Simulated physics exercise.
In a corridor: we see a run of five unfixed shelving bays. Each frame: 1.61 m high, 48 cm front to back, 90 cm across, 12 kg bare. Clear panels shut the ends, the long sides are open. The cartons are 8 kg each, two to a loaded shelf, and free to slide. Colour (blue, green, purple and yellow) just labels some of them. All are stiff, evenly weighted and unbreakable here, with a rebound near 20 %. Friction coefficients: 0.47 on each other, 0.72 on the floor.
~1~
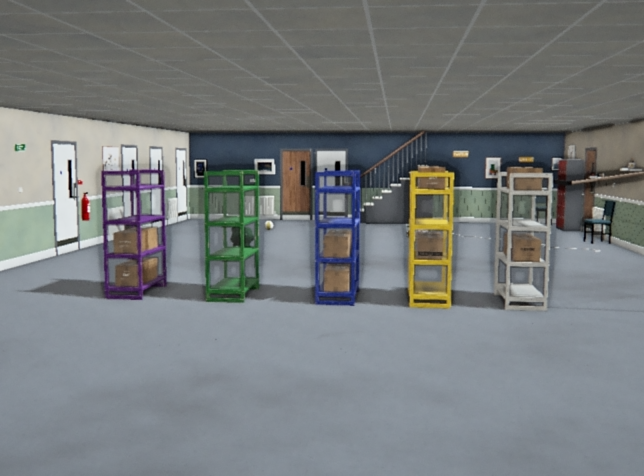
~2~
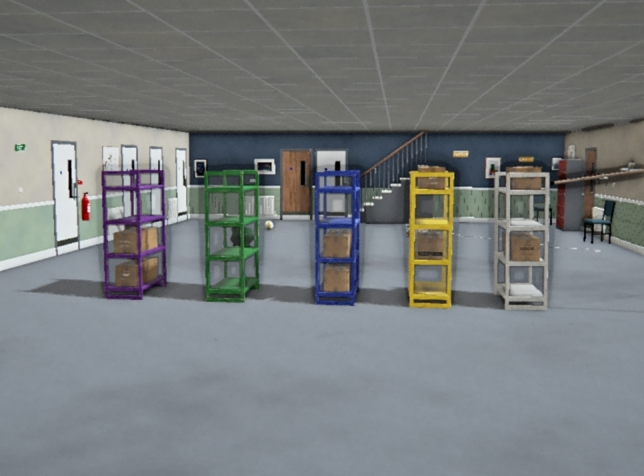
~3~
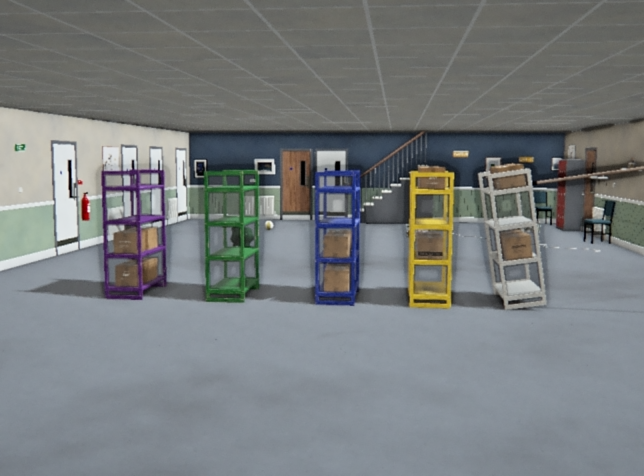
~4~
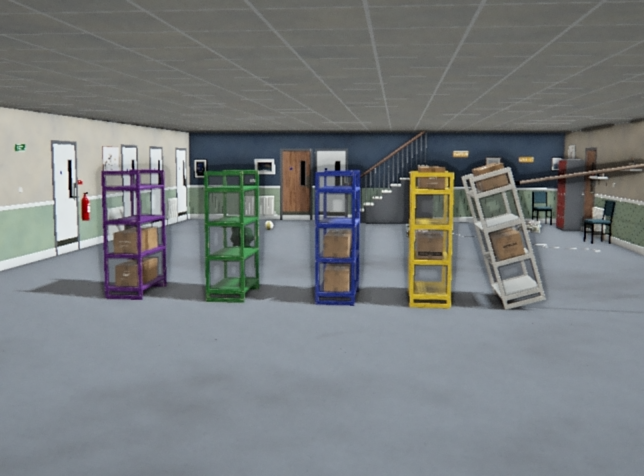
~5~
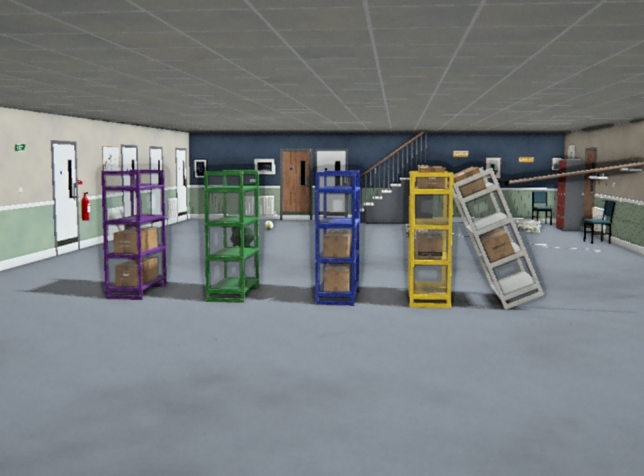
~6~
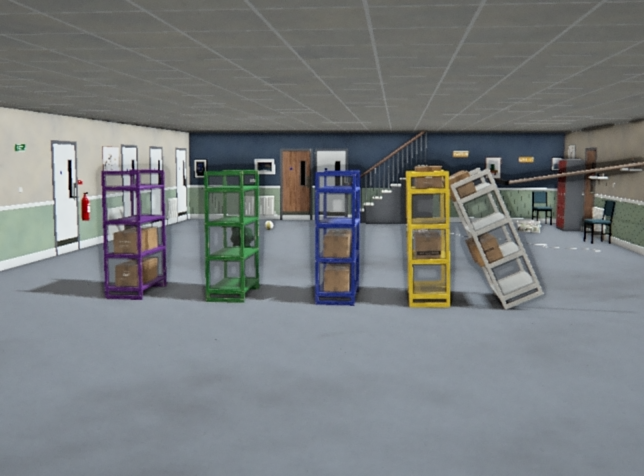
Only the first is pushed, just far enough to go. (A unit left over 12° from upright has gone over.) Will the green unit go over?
That unit stays standing.
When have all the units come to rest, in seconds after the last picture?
At about 1.0 s.
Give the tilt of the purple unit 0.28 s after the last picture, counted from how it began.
About 0°.
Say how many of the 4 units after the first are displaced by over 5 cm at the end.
Shifted: 0.
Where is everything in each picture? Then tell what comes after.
In the first frame (each place is the centre of the face we see best), pole end (570, 183) 16 cm from the first unit; green unit (224, 237); purple unit (122, 236); yellow unit (431, 241); the others all in place.
Pole end (553, 183) pushing; green unit (224, 237), in the second frame.
Pole end (535, 183) pushing; green unit (224, 237); the others all in place, in the third frame.
Pole end (518, 183) pushing; green unit (224, 237); the others all in place, in the fourth frame.
Pole end (507, 183) stopped; green unit (224, 237); the others all in place, in the fifth frame.
Pole end (507, 183) stopped; green unit (224, 237); yellow unit (429, 240); purple unit (122, 236); the others all in place, in the sixth frame.
Then, 0.28 s later than the last frame, 0 cartons spilt or dropped; none of the 4 other units over; green unit unmoved.
Then, 0.46 s later than the last frame, 2 cartons spilt or dropped; none of the 4 other units over; green unit unmoved.
When it is over, 2 cartons spilt or dropped; none of the 4 other units over; green unit unmoved; yellow unit unmoved; purple unit unmoved. Four left standing. In pixels of the last frame, middles, green unit near (233, 233), yellow unit near (427, 236).
